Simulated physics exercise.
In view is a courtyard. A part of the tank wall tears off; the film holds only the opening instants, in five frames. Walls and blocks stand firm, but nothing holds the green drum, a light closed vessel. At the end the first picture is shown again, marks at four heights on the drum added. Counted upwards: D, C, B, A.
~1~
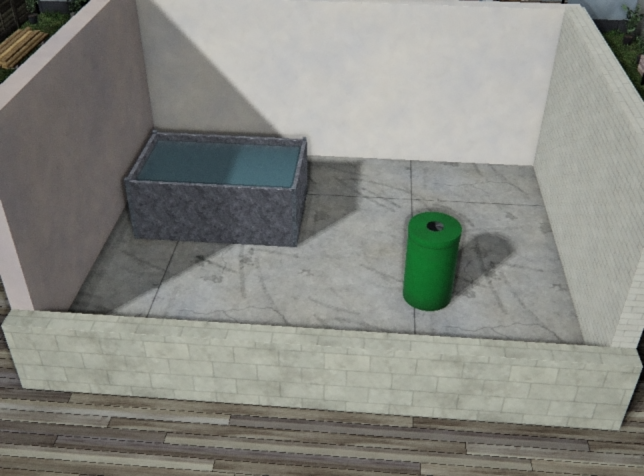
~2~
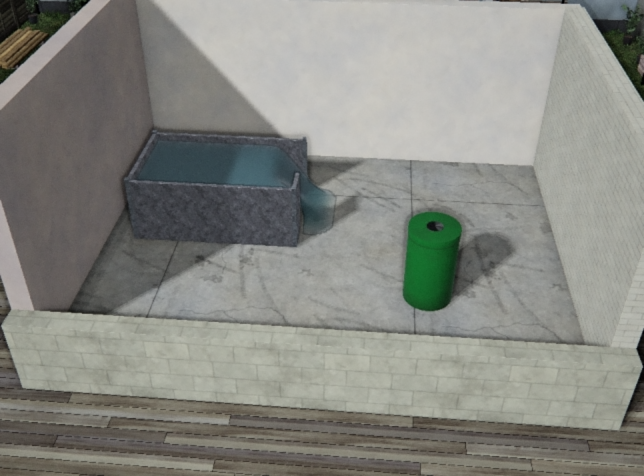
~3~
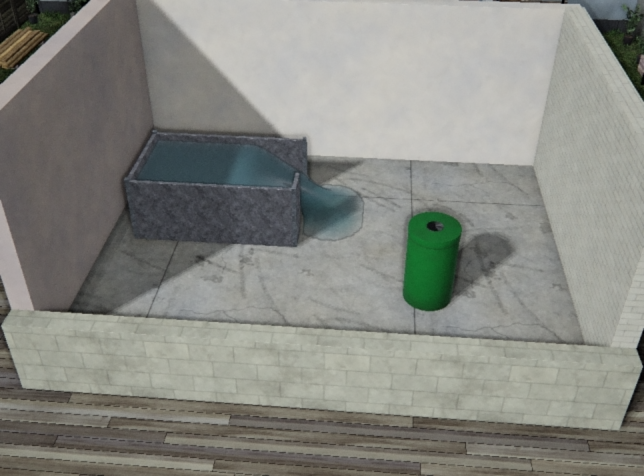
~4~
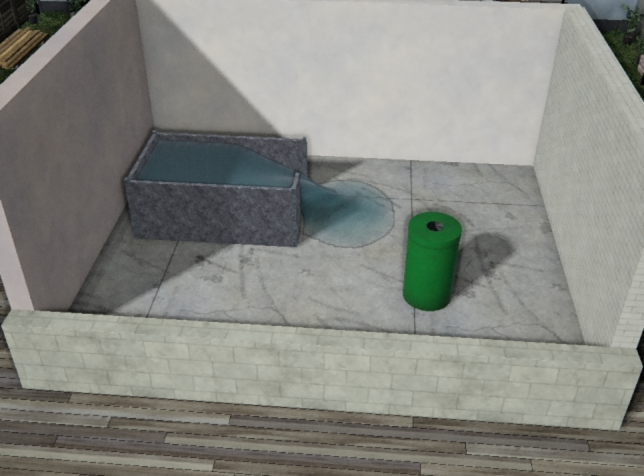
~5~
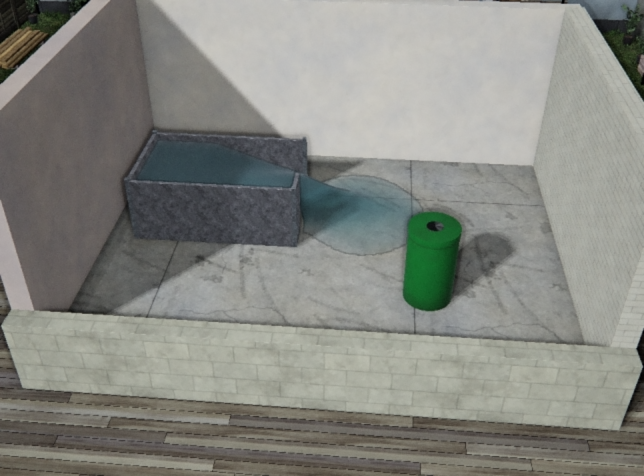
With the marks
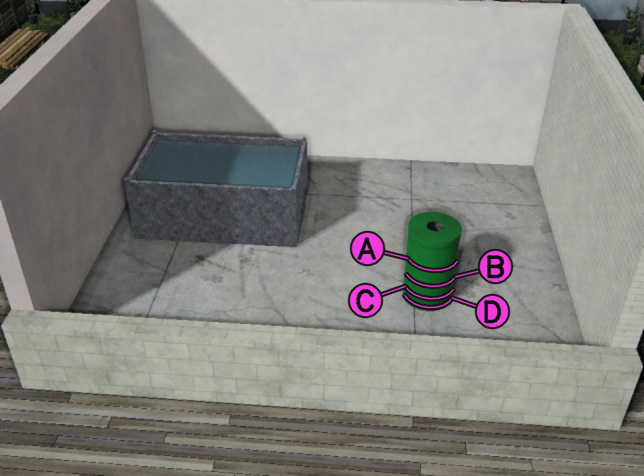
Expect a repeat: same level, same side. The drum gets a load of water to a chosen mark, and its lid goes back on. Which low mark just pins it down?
Line C just does it.
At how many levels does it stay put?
Three of them.
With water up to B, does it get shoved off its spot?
No.
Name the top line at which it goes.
It is D.
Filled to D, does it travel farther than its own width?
Yes, clearly.
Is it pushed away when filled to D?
Yes, it does.
On the marked copy, A at (433, 270); B at (431, 286); C at (429, 298); D at (428, 307); from the bottom up D, C, B, A.
For line A, it does not move.
For line B, it does not move.
For line C, it does not move.
For line D, it is pushed about 3 times its own width away.
